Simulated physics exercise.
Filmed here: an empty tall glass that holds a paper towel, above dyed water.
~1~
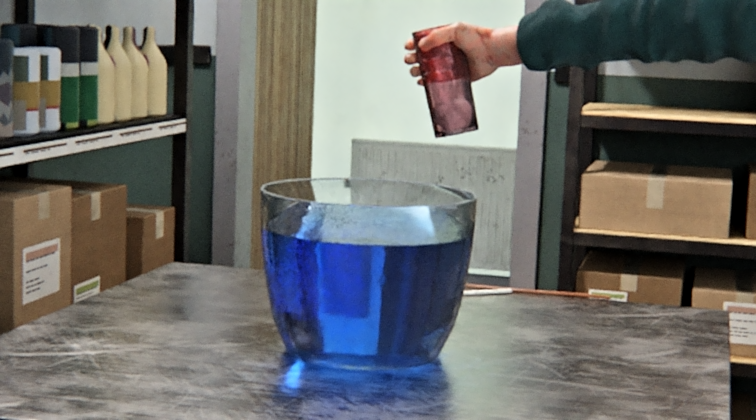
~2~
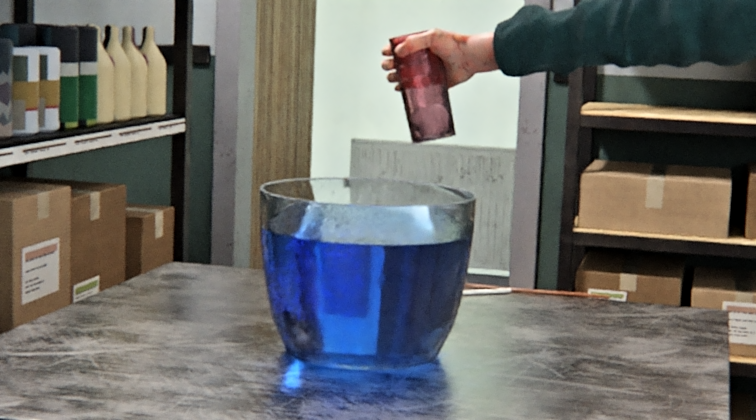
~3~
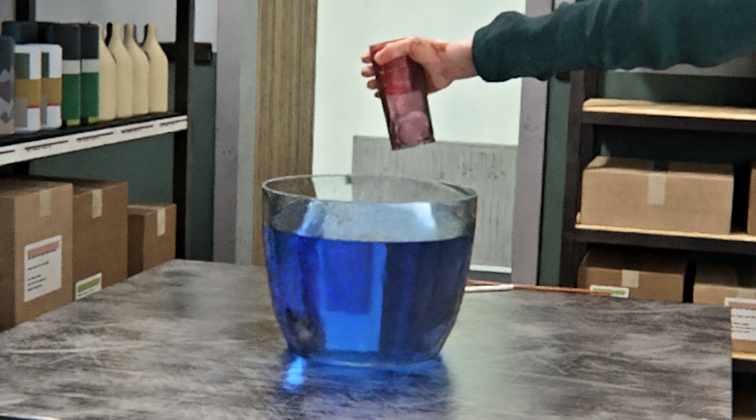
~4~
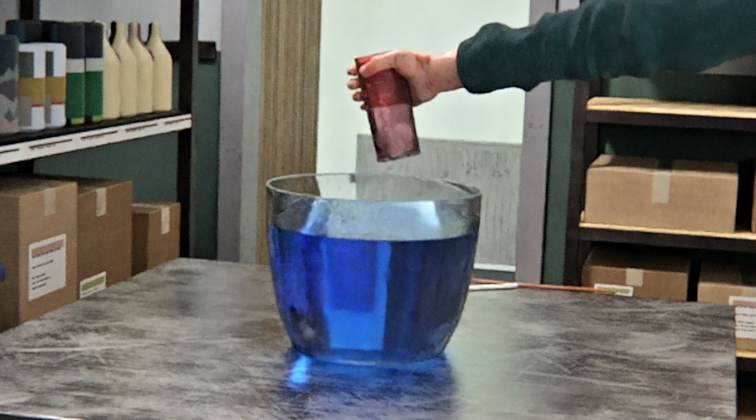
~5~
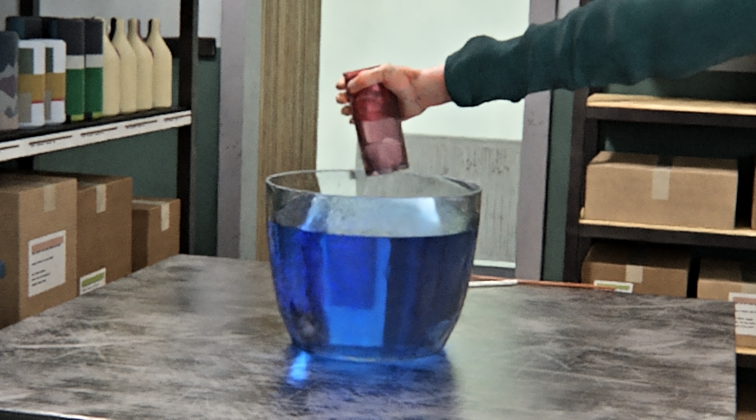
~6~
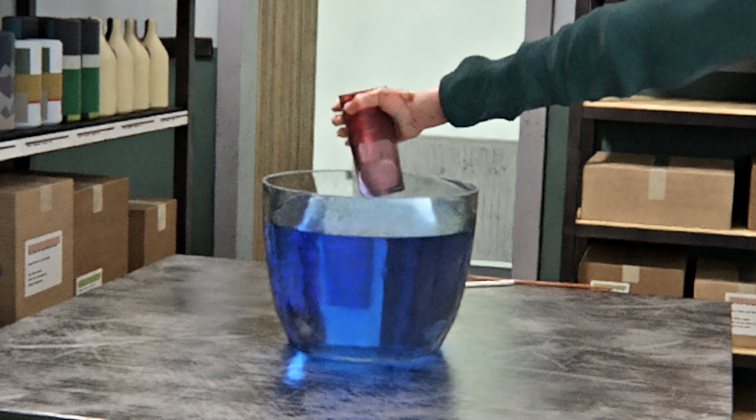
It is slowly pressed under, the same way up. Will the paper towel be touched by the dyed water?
Yes.
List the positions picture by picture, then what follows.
In the first picture, tall glass (446, 78) mouth up; above the basin.
In the second picture, tall glass (423, 84) mouth up; paper towel (431, 124); coming down.
In the third picture, tall glass (403, 91) mouth up; lower.
In the fourth picture, tall glass (388, 104) mouth up; paper towel (396, 143); lower still.
In the fifth picture, tall glass (377, 118) mouth up; close to the surface.
In the sixth picture, tall glass (373, 140) mouth up; paper towel (380, 179); just over the surface.
Next, the tall glass enters the dyed water.
After that, dyed water pours in as the air escapes.
Finally, the tall glass is under, flooded, and the paper towel is wet.
